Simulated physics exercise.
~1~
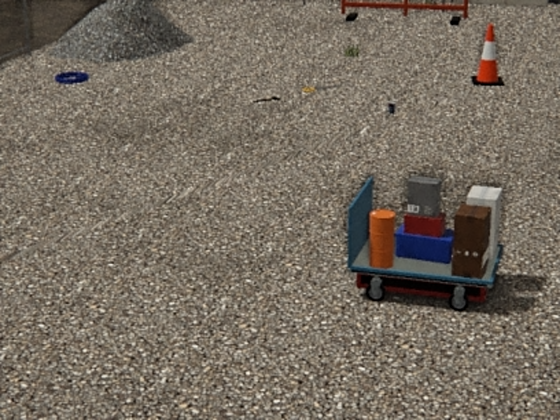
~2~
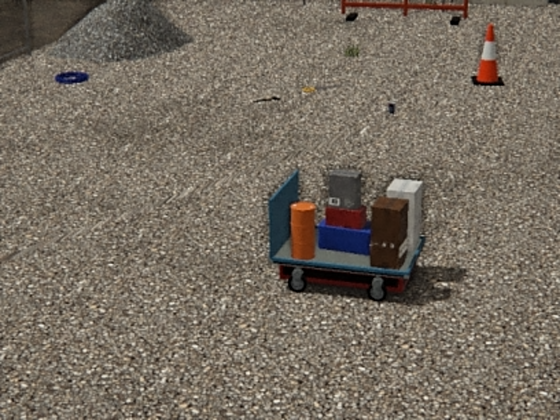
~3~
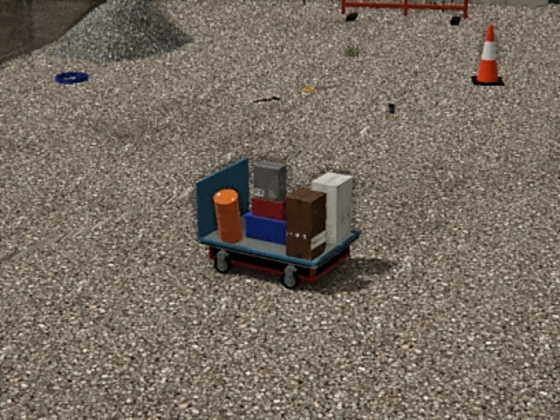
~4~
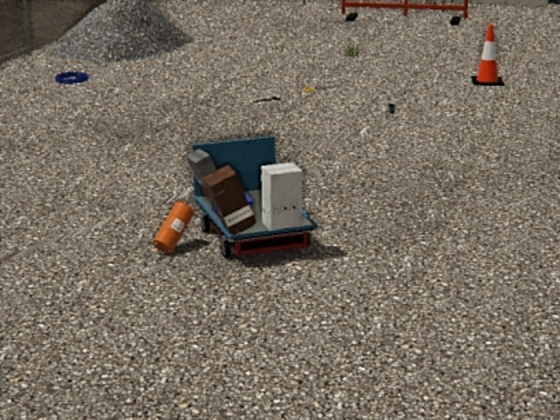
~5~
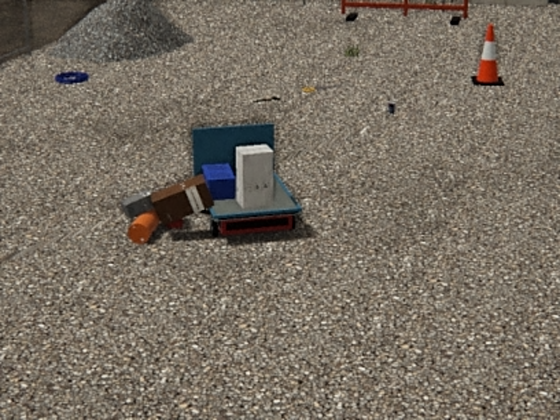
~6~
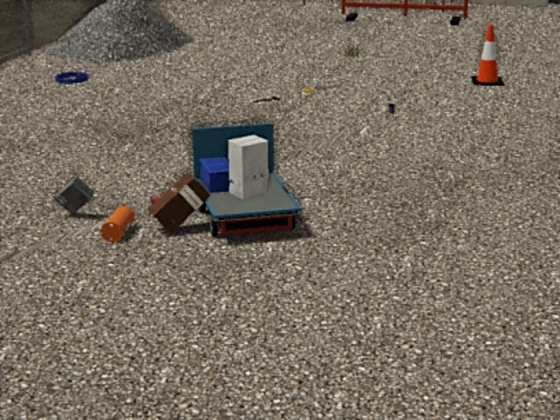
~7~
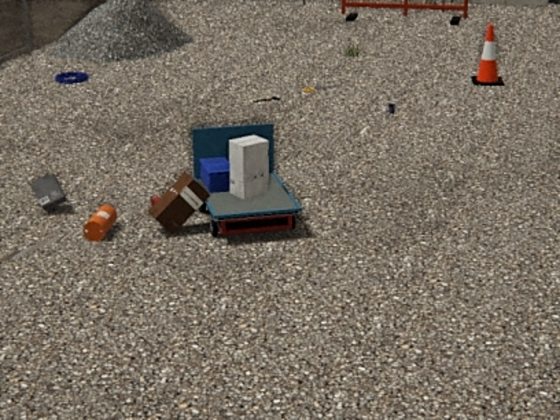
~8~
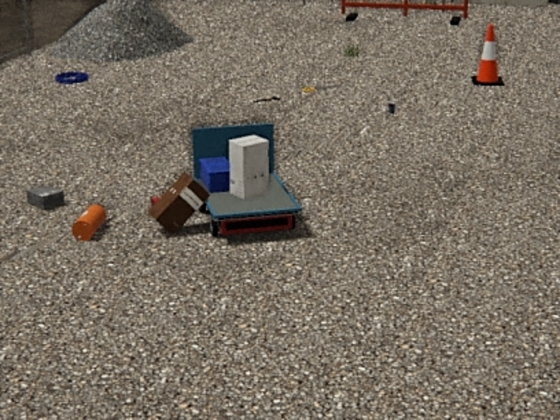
The video shows a flat cart carrying boxes and an orange canister leftward across gravel, then turning as the canister, grey box, brown box and red parcel topple off its left side. The cart stops with the white box upright and the blue tote still aboard.
